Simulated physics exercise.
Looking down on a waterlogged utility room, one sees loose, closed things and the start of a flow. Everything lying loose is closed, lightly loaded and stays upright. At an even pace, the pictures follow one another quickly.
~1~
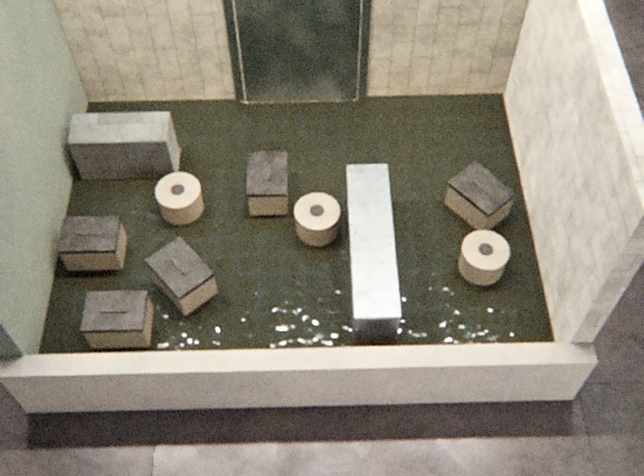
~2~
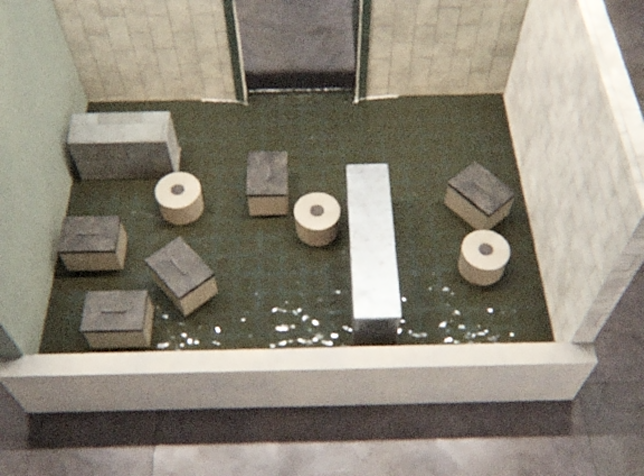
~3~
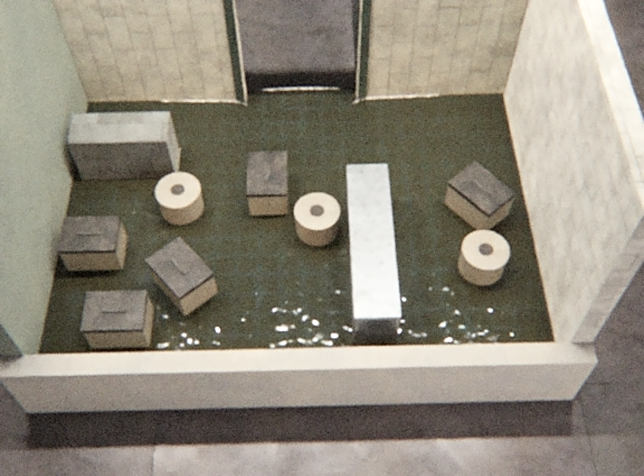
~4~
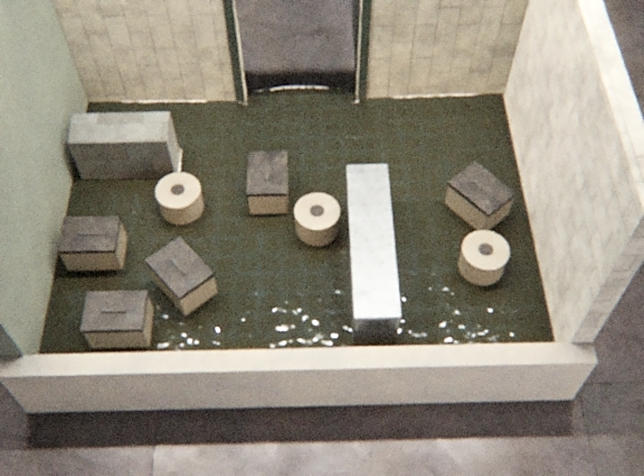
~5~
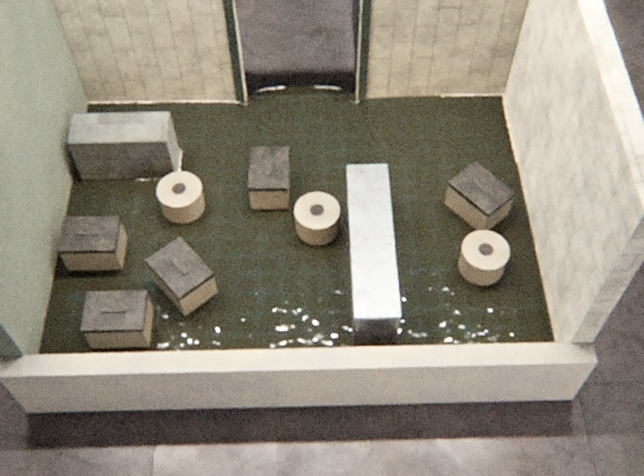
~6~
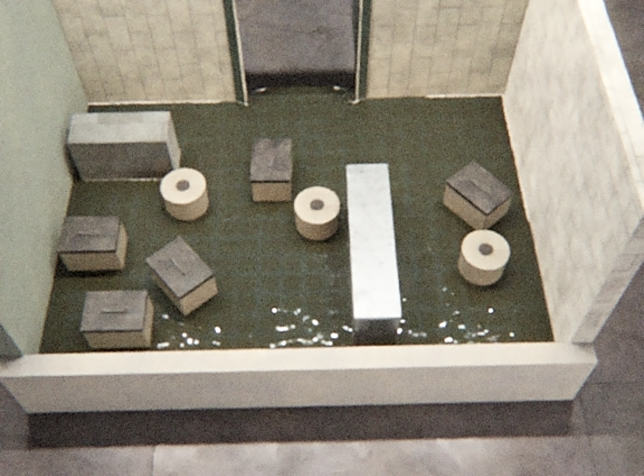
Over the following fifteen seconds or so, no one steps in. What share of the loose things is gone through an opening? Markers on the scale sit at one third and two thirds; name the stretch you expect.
It reaches a third, not two.
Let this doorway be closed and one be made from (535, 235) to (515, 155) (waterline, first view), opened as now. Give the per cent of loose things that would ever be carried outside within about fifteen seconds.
Close to 50 %, I think.
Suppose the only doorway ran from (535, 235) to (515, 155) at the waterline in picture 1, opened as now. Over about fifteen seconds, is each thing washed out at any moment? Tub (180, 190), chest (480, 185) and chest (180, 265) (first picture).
In the order given: Remains, escapes, remains.
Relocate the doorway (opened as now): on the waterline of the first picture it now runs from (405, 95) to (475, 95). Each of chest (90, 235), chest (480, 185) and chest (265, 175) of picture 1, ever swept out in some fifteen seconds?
Lab log - 1: Retained; 2: Escaped; 3: Escaped.
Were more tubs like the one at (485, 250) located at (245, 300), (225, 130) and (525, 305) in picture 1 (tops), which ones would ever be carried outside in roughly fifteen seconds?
Remains, exits, remains.
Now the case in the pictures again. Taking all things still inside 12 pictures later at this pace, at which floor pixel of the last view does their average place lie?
I'd say somewhere close to (282, 216).
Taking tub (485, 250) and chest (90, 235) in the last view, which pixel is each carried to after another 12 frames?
Estimated positions: (476, 225) and (109, 213), approximately.
A moment on, 0 of 8 are out; 8 afloat.
Next, 1 of 8 are out; 7 afloat.
Later, 3 of 8 are out; 5 afloat.
In the end, 3 of 8 are out; 5 afloat.
